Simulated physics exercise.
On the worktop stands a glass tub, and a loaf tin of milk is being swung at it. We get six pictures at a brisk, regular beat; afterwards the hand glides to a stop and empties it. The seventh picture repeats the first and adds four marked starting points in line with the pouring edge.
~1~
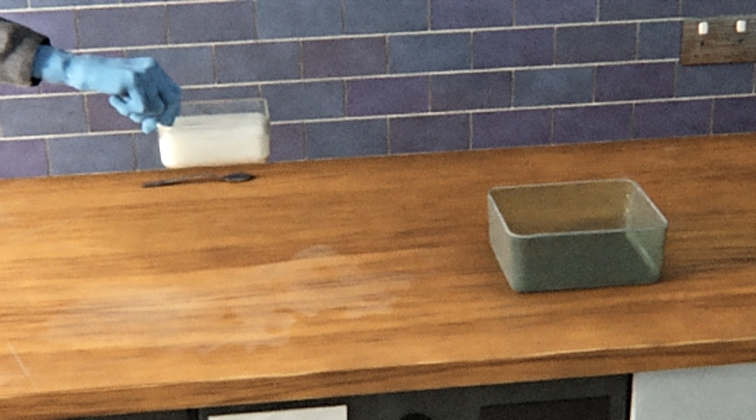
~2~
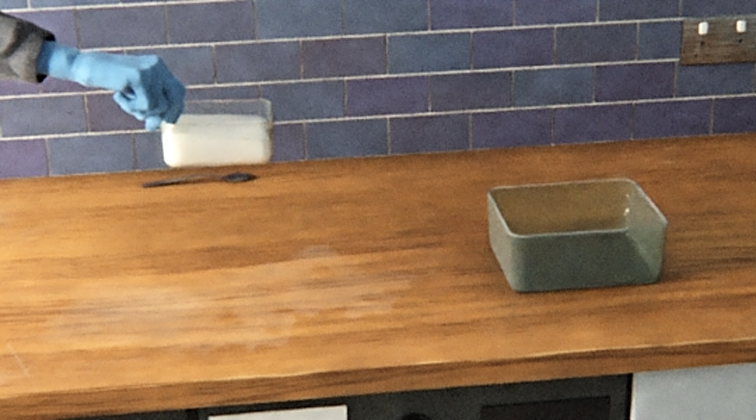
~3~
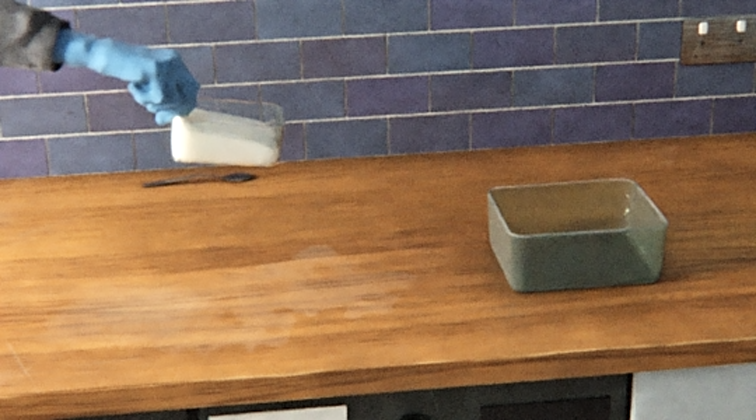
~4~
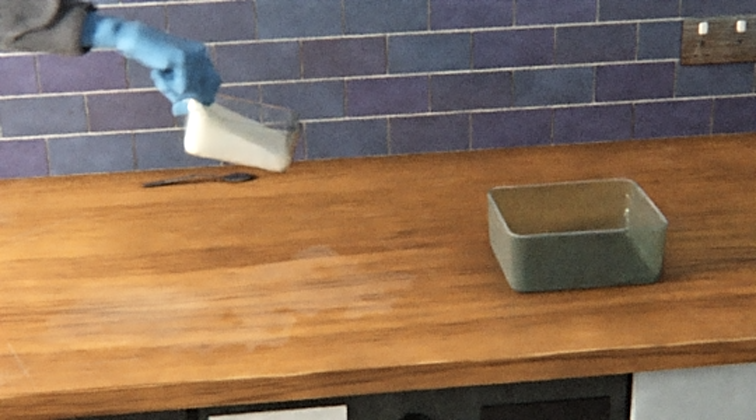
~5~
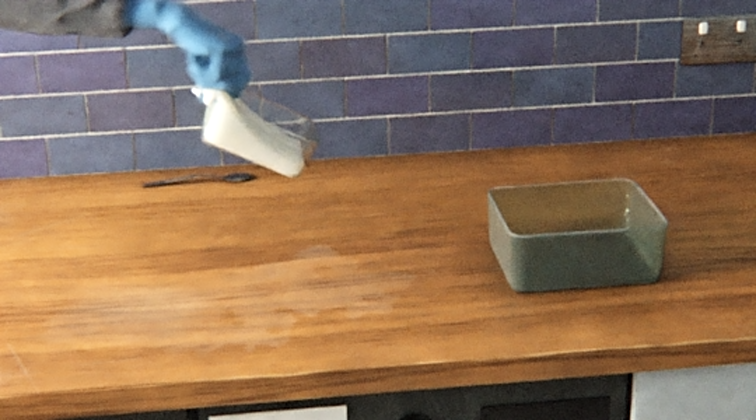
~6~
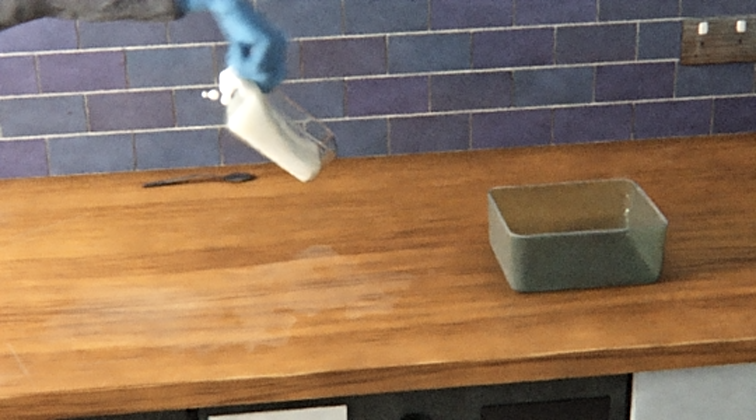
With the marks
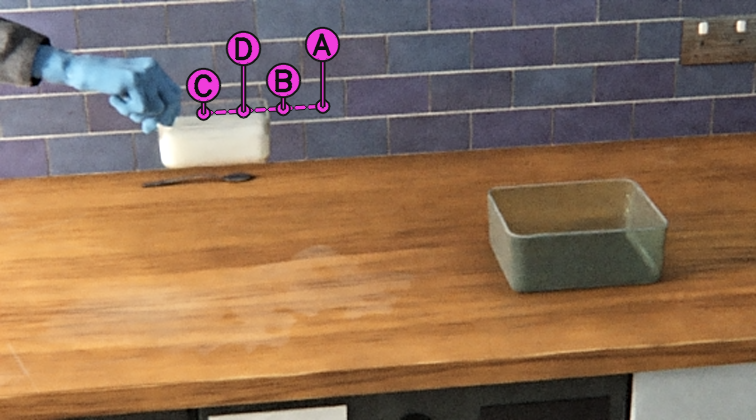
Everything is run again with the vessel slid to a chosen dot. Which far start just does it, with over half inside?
Choose A.
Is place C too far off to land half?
Yes.
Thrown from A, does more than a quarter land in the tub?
Yes, clearly.
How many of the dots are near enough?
One.
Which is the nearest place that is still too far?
That would be B.
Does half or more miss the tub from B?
Yes, it does.
On the marked copy, A at (322, 106); B at (283, 108); C at (203, 113); D at (243, 110).
Choosing A, about 74 % lands in the tub, 13 % falls short and 14 % goes beside or beyond.
Choosing B, about 28 % lands in the tub, 63 % falls short and 9 % goes beside or beyond.
Choosing C, about 1 % lands in the tub, 96 % falls short and 3 % goes beside or beyond.
Choosing D, about 5 % lands in the tub, 88 % falls short and 7 % goes beside or beyond.
